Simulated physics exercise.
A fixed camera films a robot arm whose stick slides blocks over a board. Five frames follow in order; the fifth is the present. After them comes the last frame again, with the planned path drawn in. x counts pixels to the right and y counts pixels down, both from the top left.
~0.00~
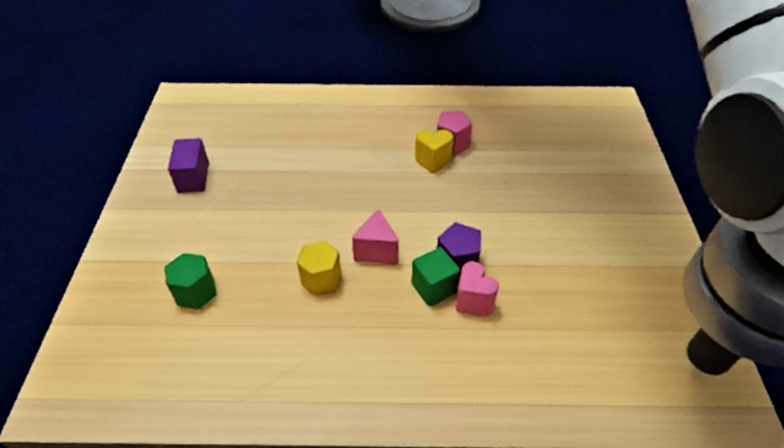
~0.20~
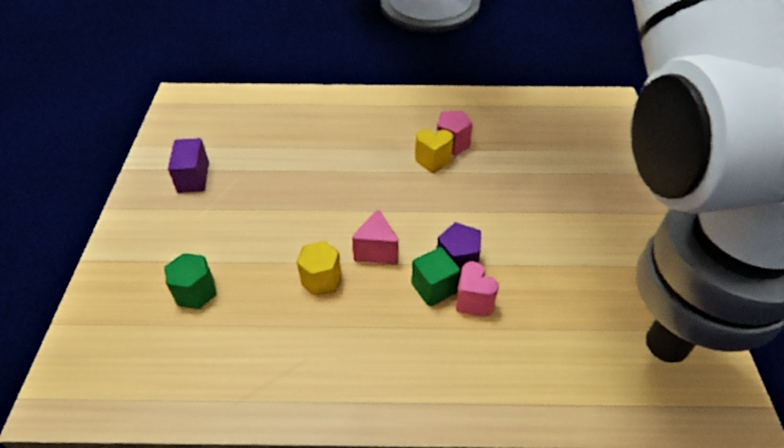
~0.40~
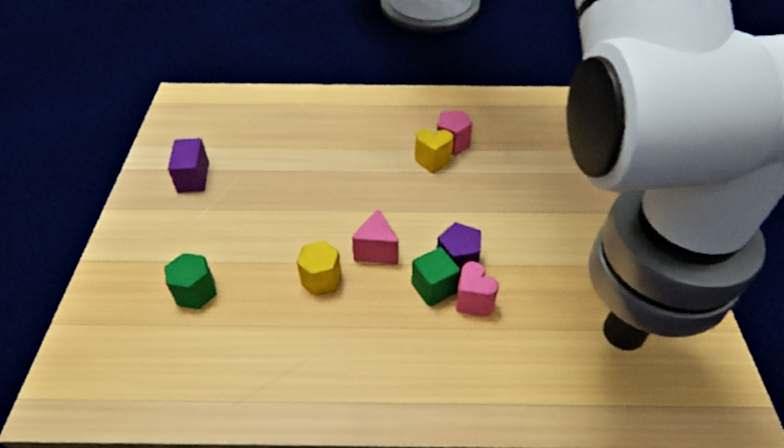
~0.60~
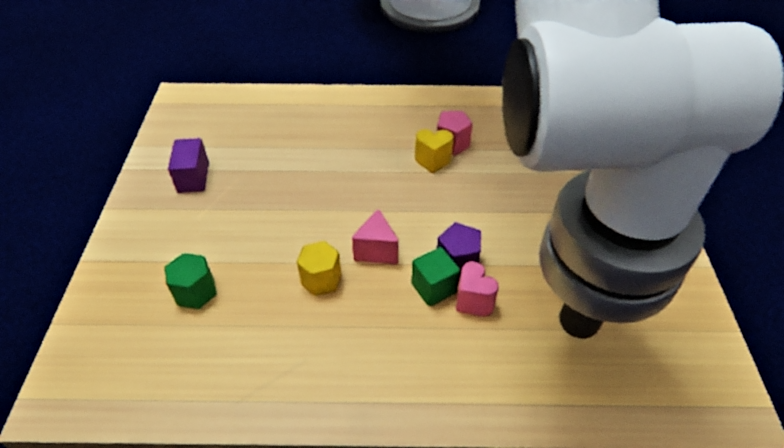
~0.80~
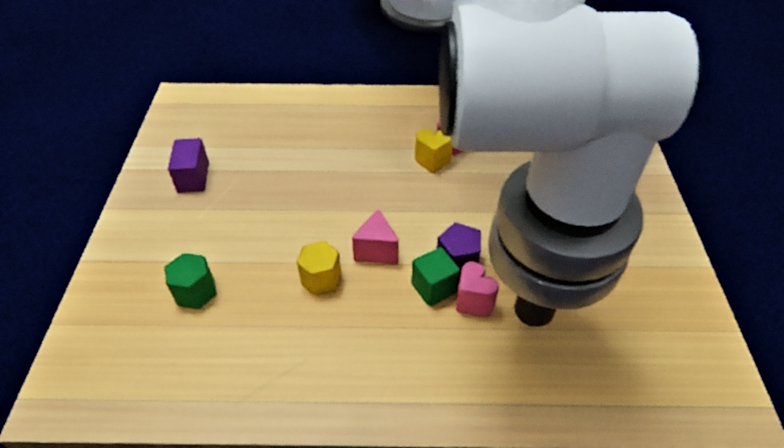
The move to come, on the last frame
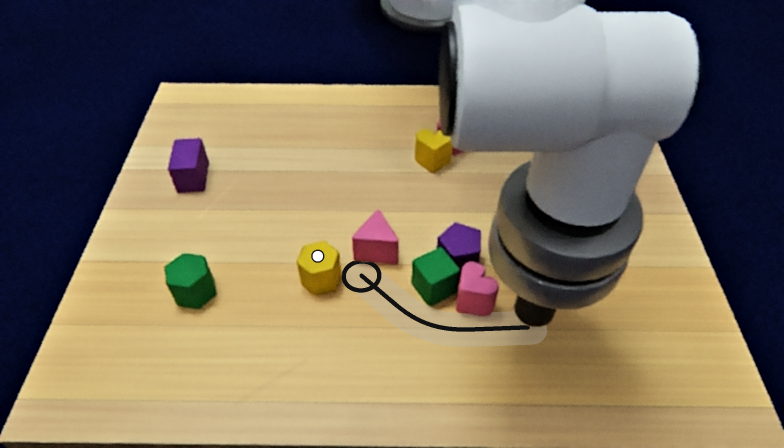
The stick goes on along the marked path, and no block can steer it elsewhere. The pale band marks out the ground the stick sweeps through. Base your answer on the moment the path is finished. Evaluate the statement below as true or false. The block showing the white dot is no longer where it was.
False
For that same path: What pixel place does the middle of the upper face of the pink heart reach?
If I read the scene right, the answer is (450, 272).
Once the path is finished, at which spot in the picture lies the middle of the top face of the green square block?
I'd place it at (422, 249), taking the centre of its top.
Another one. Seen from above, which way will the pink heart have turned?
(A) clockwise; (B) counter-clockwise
A (clockwise)
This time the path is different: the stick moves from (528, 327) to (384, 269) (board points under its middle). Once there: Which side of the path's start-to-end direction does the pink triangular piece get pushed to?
Shifted right.
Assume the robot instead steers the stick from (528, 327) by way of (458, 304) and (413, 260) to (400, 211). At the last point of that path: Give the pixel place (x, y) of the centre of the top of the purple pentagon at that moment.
The centre of its top face lies at (452, 223).
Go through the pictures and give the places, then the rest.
The first frame shows stick tip (707, 358); block tops, yellow hexagonal block (318, 256); green square block (436, 265); pink heart (477, 279).
The second frame shows stick (666, 346); blocks unchanged.
The third frame shows stick (623, 334); blocks unchanged.
The fourth frame shows stick (579, 323); blocks unchanged.
The fifth frame shows stick (533, 312); yellow hexagonal block (318, 256); green square block (436, 265); pink heart (477, 279).
Path on the board, from (528, 327) over (464, 330) and (405, 312) to (362, 276); the dot is on the yellow hexagonal block.
On the path given first. One third of the way, stick (467, 314); green square block (426, 254), turned 15° anticlockwise; pink heart (459, 272), turned 55° clockwise.
Two thirds of the way, stick (405, 295); green square block (422, 249), turned 20° anticlockwise; pink heart (450, 272), turned 95° clockwise.
At the end, stick (360, 259); yellow hexagonal block in place; green square block (422, 249), turned 20° anticlockwise; pink heart (450, 272), turned 95° clockwise.
